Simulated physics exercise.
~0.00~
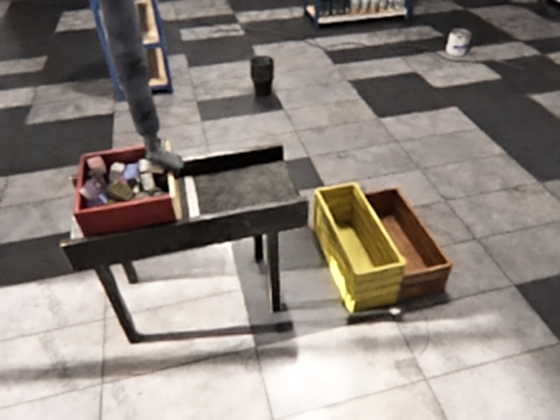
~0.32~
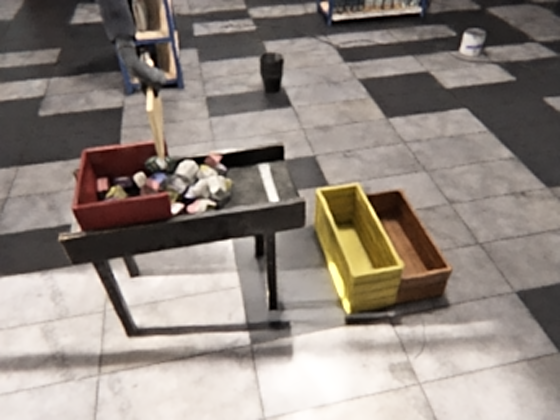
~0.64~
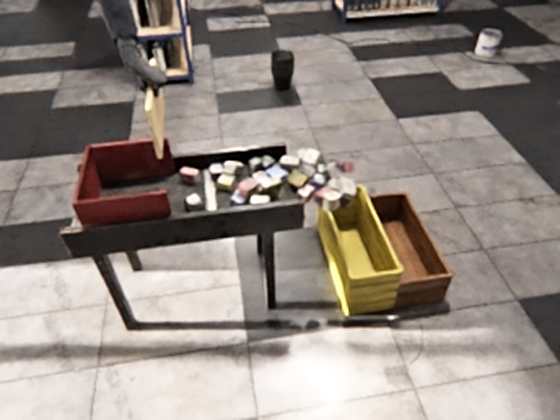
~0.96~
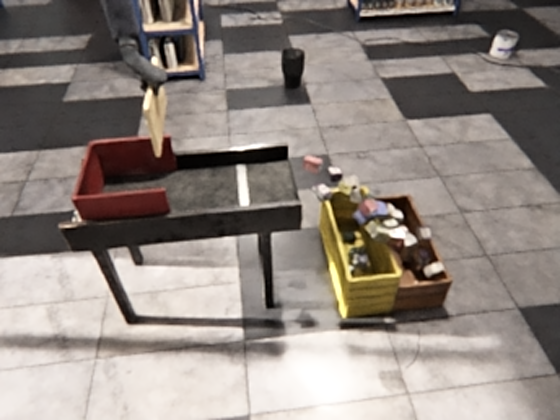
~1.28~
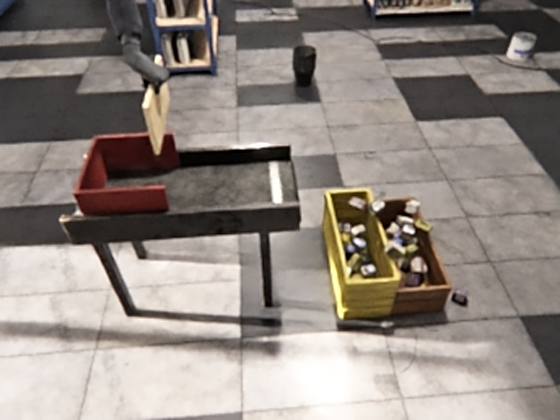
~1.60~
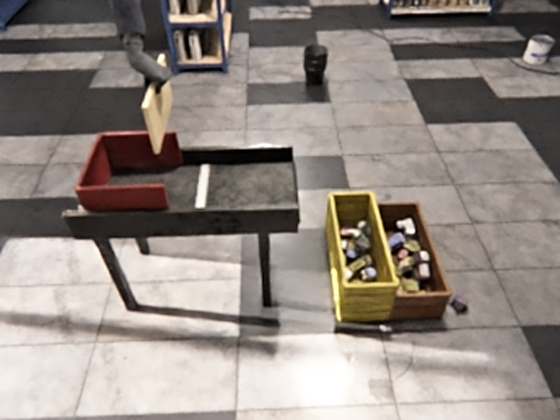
Small cartons riding a belt from a red pen after its gate lifts, spilling into yellow and wooden boxes, one landing beyond.
